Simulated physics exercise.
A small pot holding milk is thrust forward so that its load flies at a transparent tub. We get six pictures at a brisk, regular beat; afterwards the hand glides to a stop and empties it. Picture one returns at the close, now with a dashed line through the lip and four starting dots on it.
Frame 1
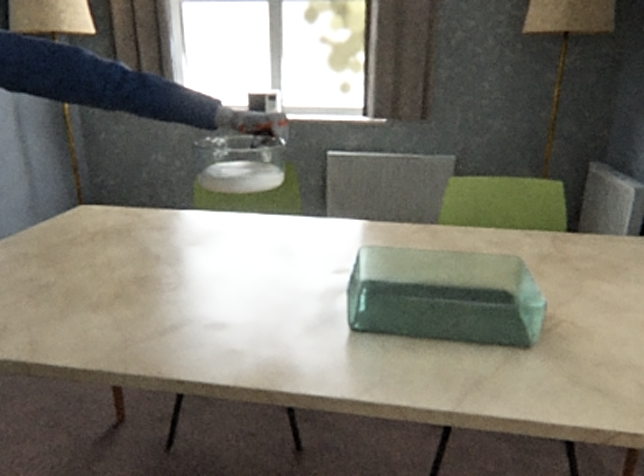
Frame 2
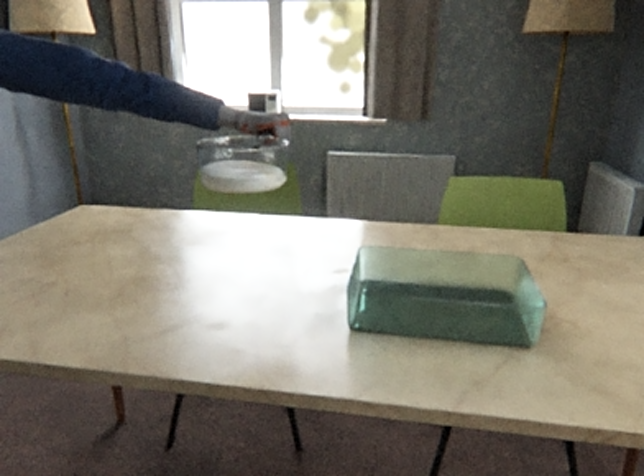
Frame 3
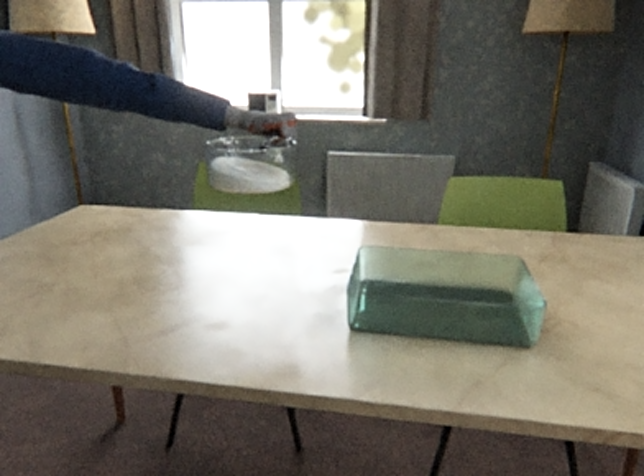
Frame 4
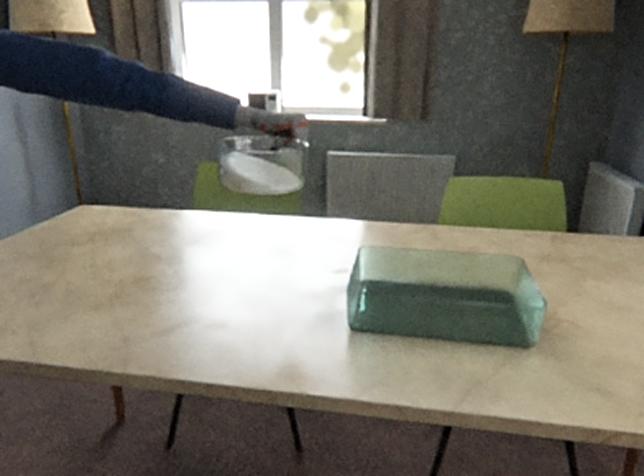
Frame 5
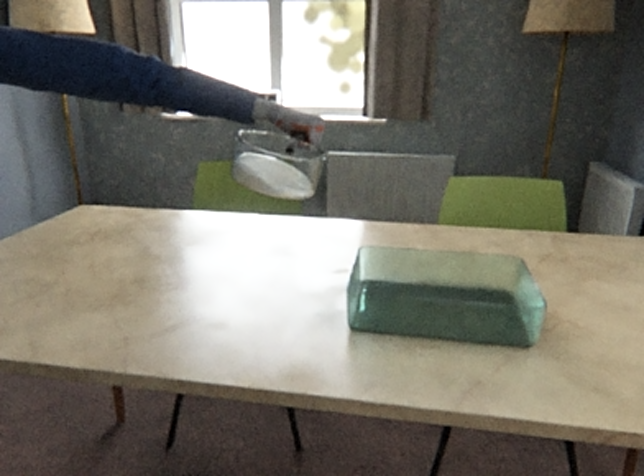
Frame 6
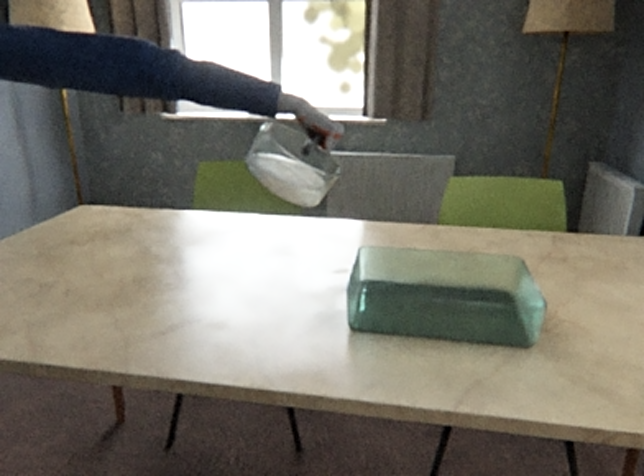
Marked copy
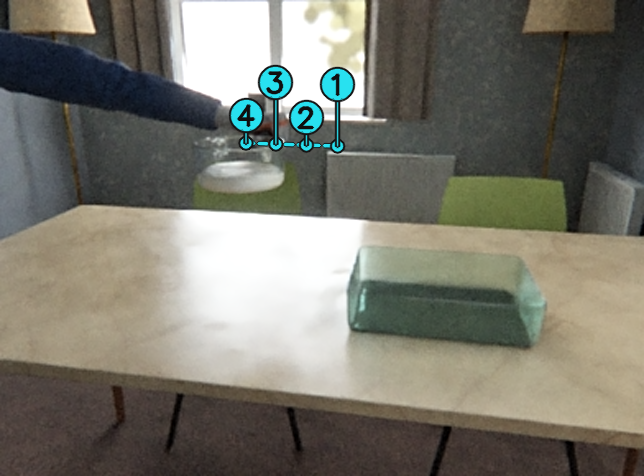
Arm in a blue sleeve moving a small clear pot of milk rightward above a table and tilting it toward a transparent tub.
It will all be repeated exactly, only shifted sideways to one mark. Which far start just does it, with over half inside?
Choose 4.
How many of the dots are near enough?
All four.
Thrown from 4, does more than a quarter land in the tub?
Yes, clearly.
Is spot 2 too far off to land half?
No.
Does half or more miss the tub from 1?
No, that is safe.
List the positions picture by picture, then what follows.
Upright, lip at (281, 144); tub from (347, 327) to (537, 345); nothing has left yet, in the first picture.
Upright, lip at (284, 144); nothing has left yet, in the second picture.
Upright, lip at (292, 144); nothing has left yet, in the third picture.
Tipped about 3°, lip at (305, 147); nothing has left yet, in the fourth picture.
Tipped about 14°, lip at (323, 157); nothing has left yet, in the fifth picture.
Tipped about 33°, lip at (339, 173); nothing has left yet, in the sixth picture.
In cyan, 1 at (337, 146); 2 at (306, 145); 3 at (275, 144); 4 at (246, 143).
For spot 1, about 77 % lands in the tub, 9 % falls short and 14 % goes beside or beyond.
For spot 2, about 73 % lands in the tub, 4 % falls short and 23 % goes beside or beyond.
For spot 3, about 73 % lands in the tub, 8 % falls short and 19 % goes beside or beyond.
For spot 4, about 62 % lands in the tub, 21 % falls short and 17 % goes beside or beyond.
